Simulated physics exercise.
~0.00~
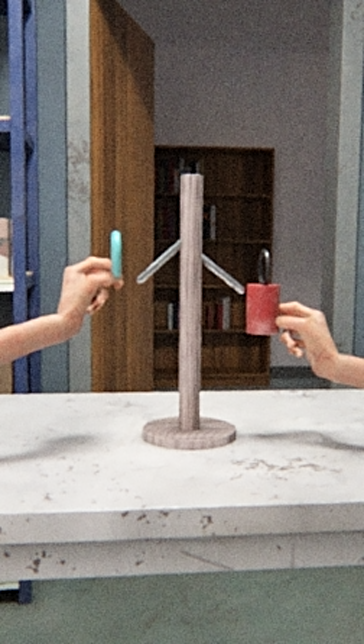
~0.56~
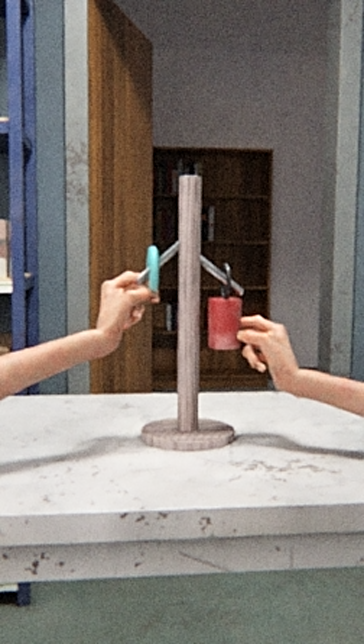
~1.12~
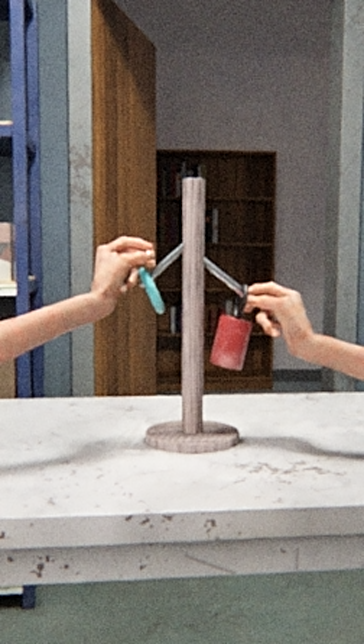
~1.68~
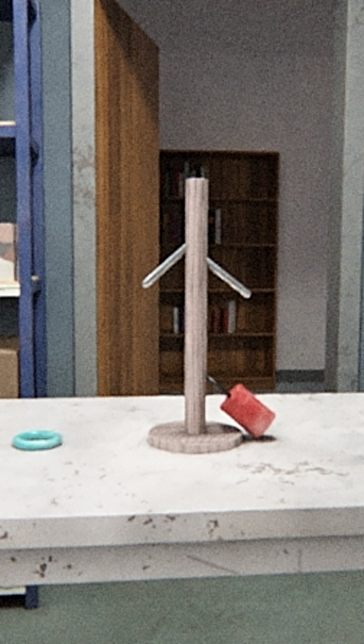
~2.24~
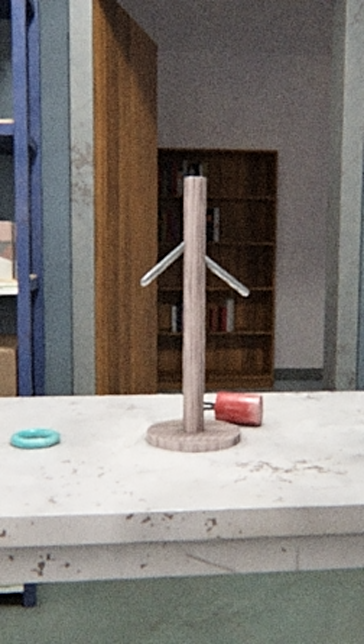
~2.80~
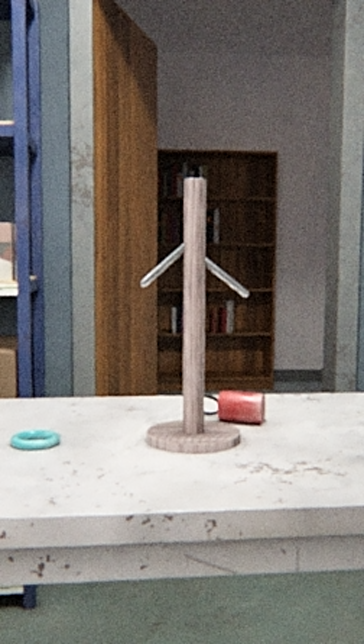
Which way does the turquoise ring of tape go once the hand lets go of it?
It moves down, slipping off the left peg and dropping to the tabletop.
